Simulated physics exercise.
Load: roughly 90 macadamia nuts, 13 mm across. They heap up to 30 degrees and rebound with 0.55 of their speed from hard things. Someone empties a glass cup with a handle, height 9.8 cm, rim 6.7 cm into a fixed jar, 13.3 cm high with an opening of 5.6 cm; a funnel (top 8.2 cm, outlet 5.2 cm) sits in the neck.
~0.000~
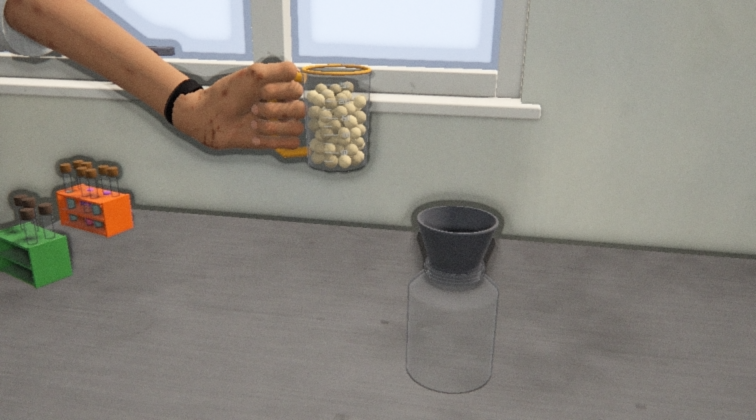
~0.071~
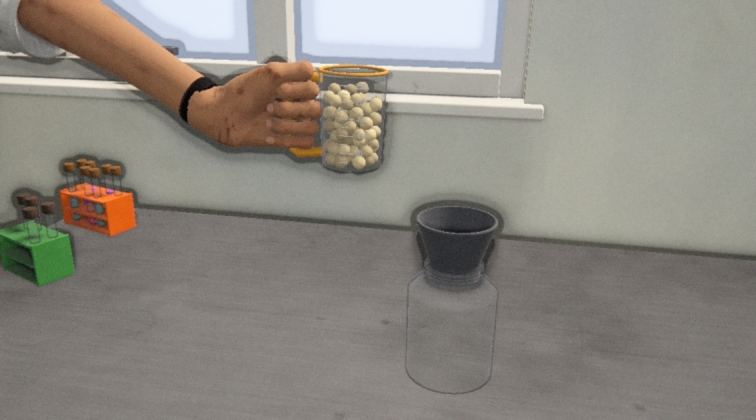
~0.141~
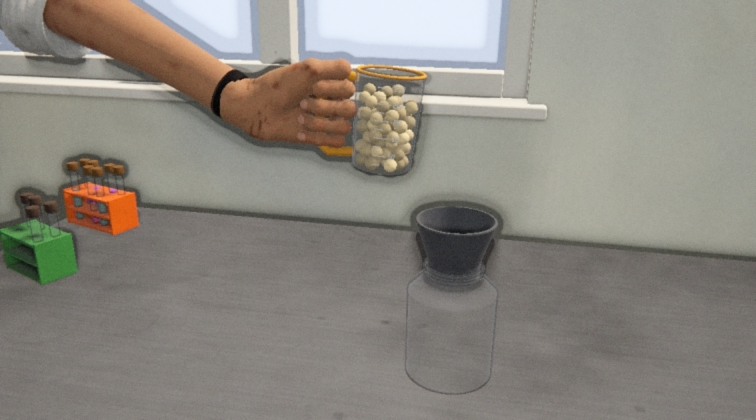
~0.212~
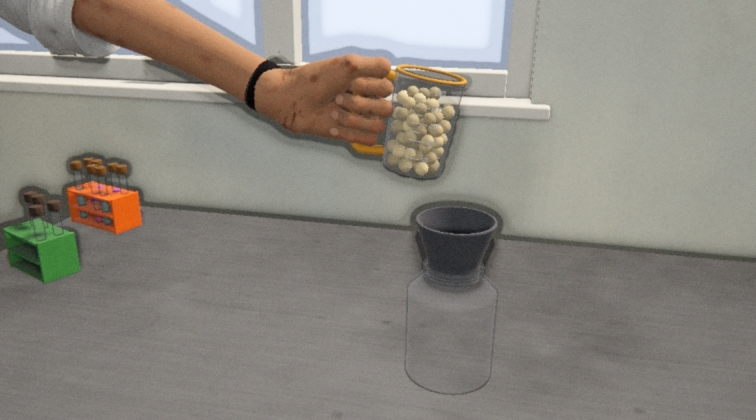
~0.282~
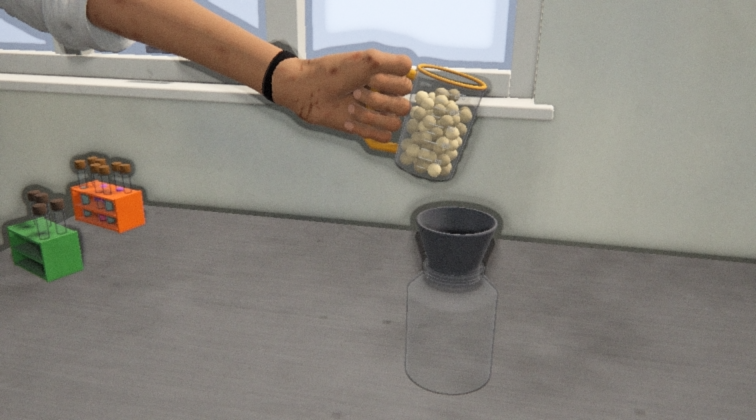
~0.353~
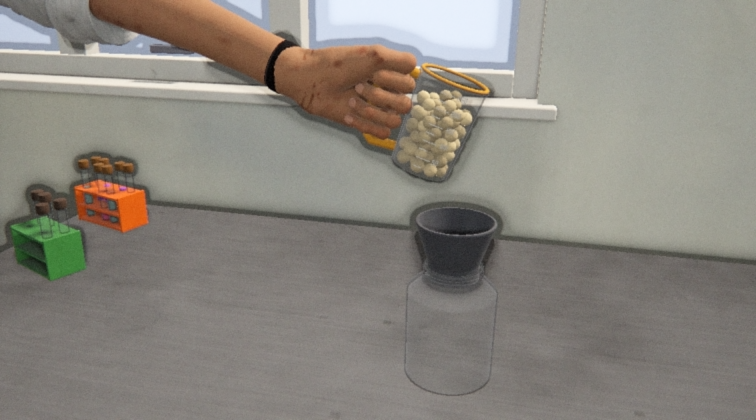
Hand carrying a glass cup of pale round nuts rightward above a funnel in a clear jar, gradually tilting the cup right.
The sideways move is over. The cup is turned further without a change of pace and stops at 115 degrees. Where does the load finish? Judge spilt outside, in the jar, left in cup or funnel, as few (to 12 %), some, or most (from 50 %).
Spilt outside: Most; in the jar: Some; left in cup or funnel: Few.
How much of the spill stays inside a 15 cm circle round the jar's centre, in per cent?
Some 20 per cent.
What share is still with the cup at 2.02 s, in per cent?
Some 20 per cent of the load.
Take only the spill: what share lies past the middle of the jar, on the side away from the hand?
About 100 per cent.
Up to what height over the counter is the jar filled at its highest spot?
Roughly 2.0 cm.
After 1.04 s, tilt 64 degrees; the cup holds 100 %, the jar 0 %.
After 1.49 s, tilt 94 degrees; the cup holds 95 %, the jar 0 %.
After 2.02 s, tilt 115 degrees; the cup holds 20 %, the jar 15 %.
By 3.3 s all is still; spilt 80 %, jar 20 %, still above 0 %.
